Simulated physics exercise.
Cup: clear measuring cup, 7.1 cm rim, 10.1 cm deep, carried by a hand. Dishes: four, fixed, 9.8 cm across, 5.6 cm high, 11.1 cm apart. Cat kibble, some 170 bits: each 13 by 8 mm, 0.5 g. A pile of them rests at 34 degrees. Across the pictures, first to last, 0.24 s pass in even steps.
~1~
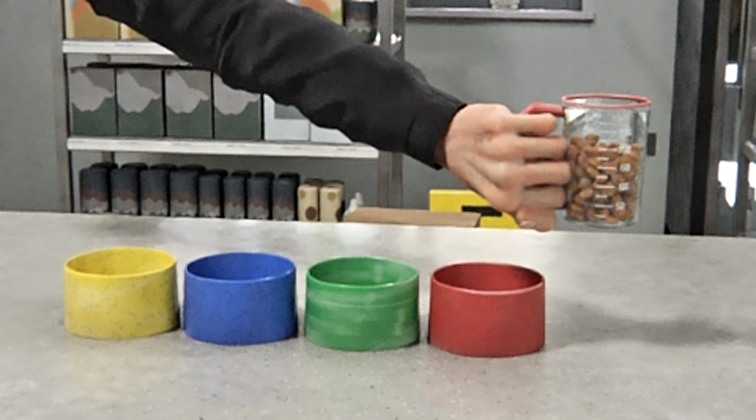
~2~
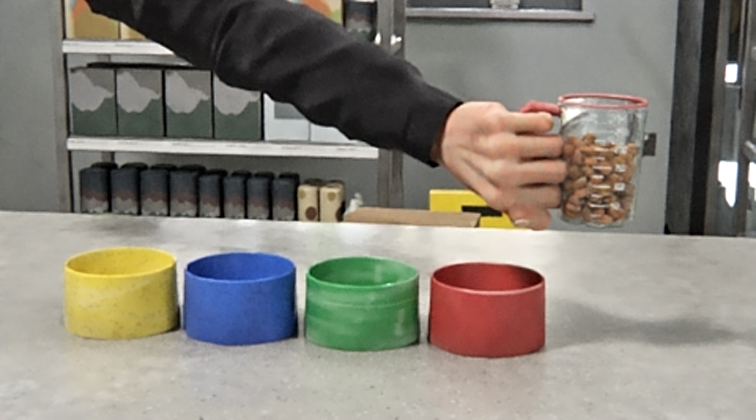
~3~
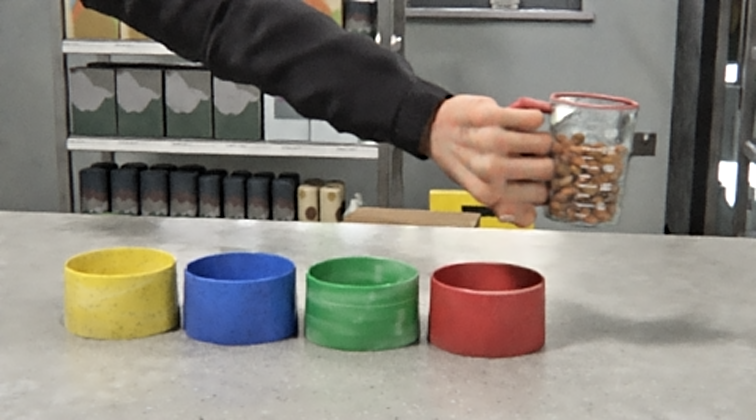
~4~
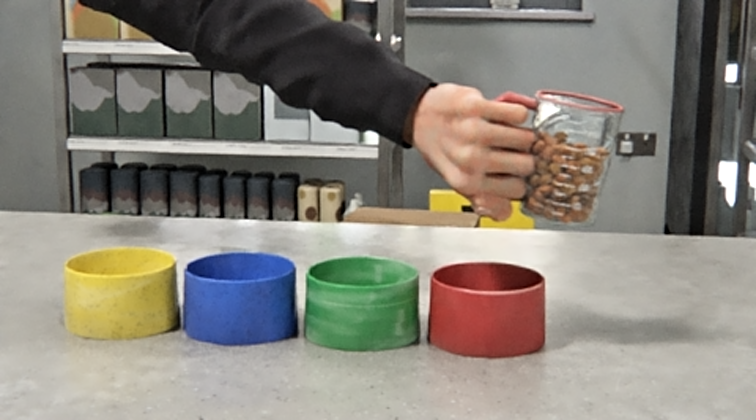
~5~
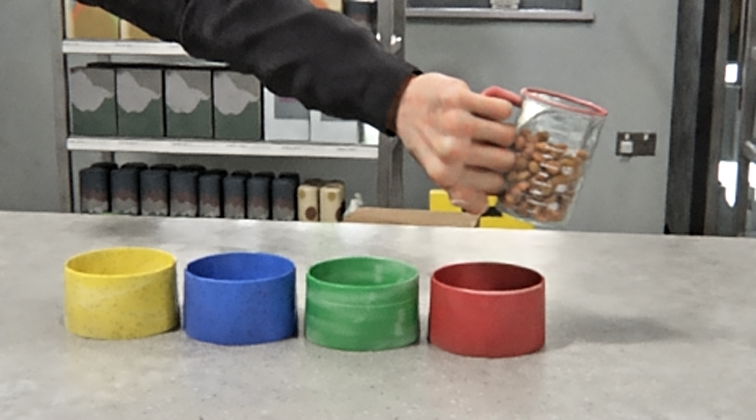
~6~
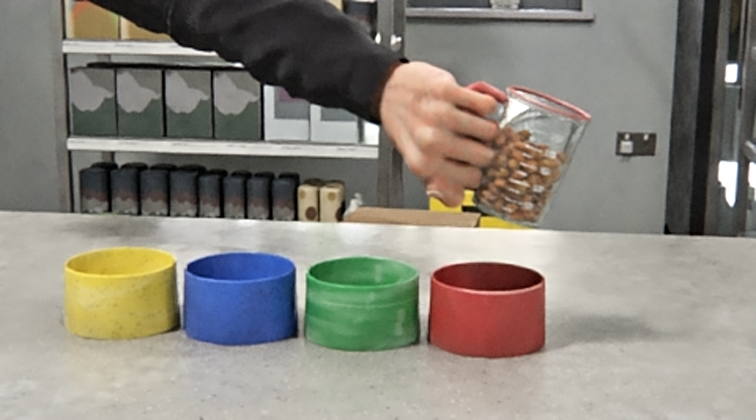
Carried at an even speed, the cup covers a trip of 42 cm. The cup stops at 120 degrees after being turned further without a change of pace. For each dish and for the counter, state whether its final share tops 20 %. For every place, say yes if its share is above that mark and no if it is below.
Red: No, blue: Yes, green: No, yellow: No, counter: Yes.
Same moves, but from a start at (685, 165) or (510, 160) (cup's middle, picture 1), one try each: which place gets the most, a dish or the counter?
Blue, then yellow.
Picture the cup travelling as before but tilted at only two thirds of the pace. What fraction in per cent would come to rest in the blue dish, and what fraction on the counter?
The blue dish would get 70 and the counter 30.
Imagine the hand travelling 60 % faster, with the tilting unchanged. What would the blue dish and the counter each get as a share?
In that case: Blue 70, and counter 30.
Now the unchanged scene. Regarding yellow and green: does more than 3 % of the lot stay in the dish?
With yellow that holds, while with green that fails.
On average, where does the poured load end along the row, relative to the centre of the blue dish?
About 3 cm to its left-hand side.
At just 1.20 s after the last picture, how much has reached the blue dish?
By that moment, around 20 percent has got there.
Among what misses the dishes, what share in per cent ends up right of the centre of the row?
Fraction on that side: Around 0 %.
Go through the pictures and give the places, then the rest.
The first picture shows cup at (604, 161), tilt 0 degrees, lip at (649, 102), moved 0.0 cm; middle of the pieces at (607, 177); red dish at (488, 277); green dish at (363, 272); blue dish at (240, 267); yellow dish at (121, 262).
The second picture shows cup at (599, 160), tilt 1 degrees, lip at (646, 103), moved 0.3 cm; middle of the pieces at (602, 177).
The third picture shows cup at (587, 160), tilt 4 degrees, lip at (637, 105), moved 1.4 cm; middle of the pieces at (589, 177).
The fourth picture shows cup at (568, 160), tilt 9 degrees, lip at (622, 109), moved 3.0 cm; middle of the pieces at (568, 176).
The fifth picture shows cup at (548, 159), tilt 14 degrees, lip at (605, 113), moved 4.7 cm; middle of the pieces at (547, 176).
The sixth picture shows cup at (527, 158), tilt 19 degrees, lip at (589, 118), moved 6.4 cm; middle of the pieces at (525, 175); red dish at (488, 277); green dish at (363, 272); blue dish at (240, 267); yellow dish at (121, 262).
Then, 0.47 s after the last picture, tilt 70 degrees; cup holds 100 %.
Then, 0.79 s after the last picture, tilt 104 degrees; cup holds 100 %.
Then, 1.20 s after the last picture, tilt 120 degrees; cup holds 50 %, blue 20 %, yellow 10 %.
In the end, red 0 %, blue 55 %, green 0 %, yellow 10 %, counter 35 %.
